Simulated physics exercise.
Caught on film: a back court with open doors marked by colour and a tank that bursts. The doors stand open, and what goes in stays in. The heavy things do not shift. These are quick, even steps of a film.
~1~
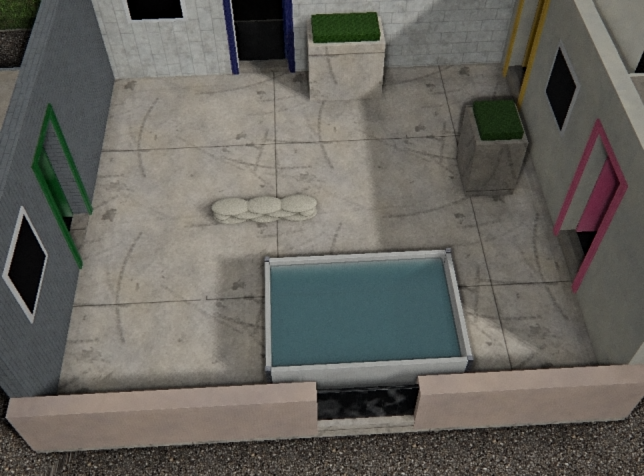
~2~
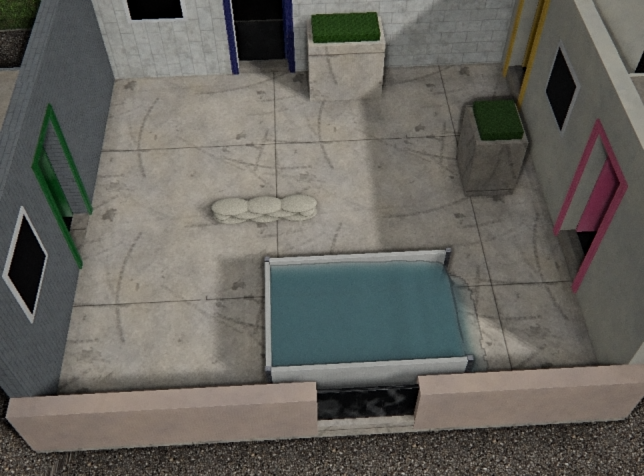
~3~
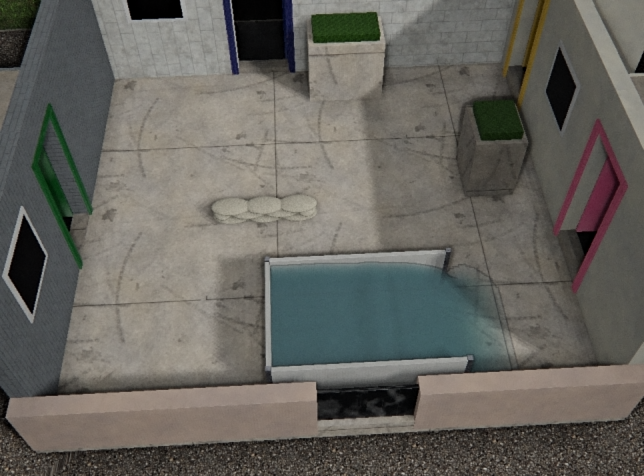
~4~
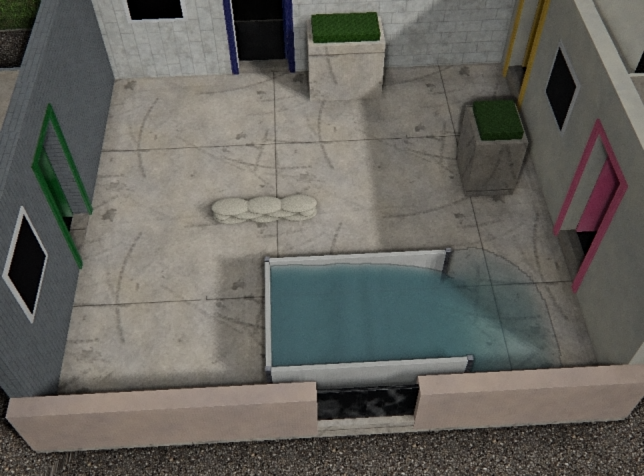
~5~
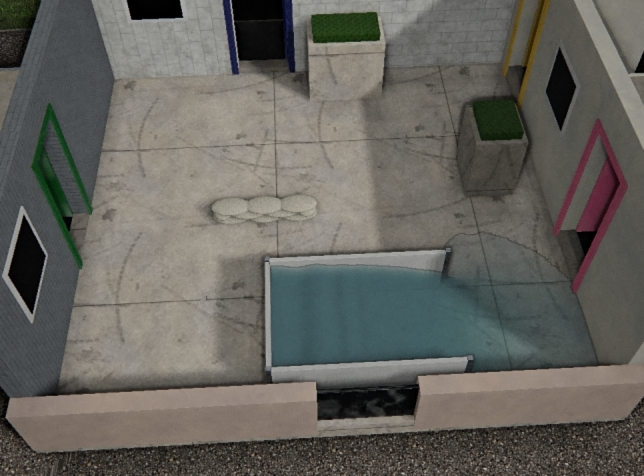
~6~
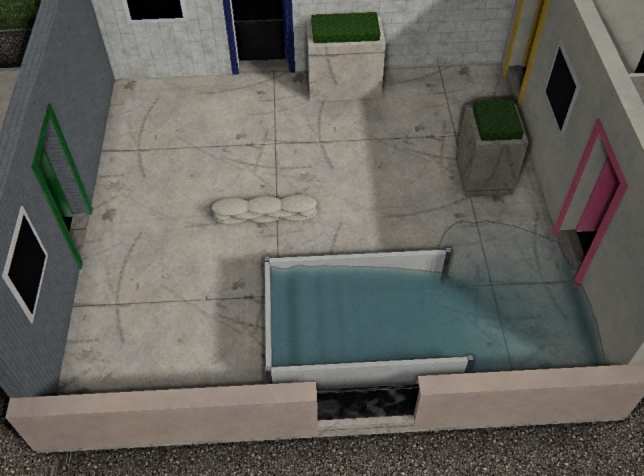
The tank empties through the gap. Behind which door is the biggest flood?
The pink doorway takes the most.
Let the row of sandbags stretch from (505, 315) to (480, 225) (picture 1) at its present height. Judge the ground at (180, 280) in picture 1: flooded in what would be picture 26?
At that place: Free of water.
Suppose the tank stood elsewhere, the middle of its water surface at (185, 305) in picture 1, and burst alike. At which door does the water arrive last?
I say the green door.
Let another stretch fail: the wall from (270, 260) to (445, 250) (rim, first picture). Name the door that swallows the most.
I say the door marked green.
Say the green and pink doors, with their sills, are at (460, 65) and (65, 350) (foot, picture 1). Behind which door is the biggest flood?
Most goes in at the green-painted one.
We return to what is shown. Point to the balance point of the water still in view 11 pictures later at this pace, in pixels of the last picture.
At about (467, 317).
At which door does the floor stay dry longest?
Last comes the door marked green.
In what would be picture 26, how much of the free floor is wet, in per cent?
Some 35 per cent.
A moment on, water covers 15 % of the floor; blue door not reached, green door not reached, pink door some in, yellow door not reached.
Next, water covers 15 % of the floor; blue door not reached, green door not reached, pink door a lot in, yellow door not reached.
Then, water covers 35 % of the floor; blue door not reached, green door not reached, pink door a lot in, yellow door wet at the sill, nothing in.
Later, water covers 75 % of the floor; blue door wet at the sill, nothing in, green door not reached, pink door a lot in, yellow door wet at the sill, nothing in.
In the end, water covers 90 % of the floor; blue door wet at the sill, nothing in, green door a trickle in, pink door a lot in, yellow door wet at the sill, nothing in; the pink door has let in the most.
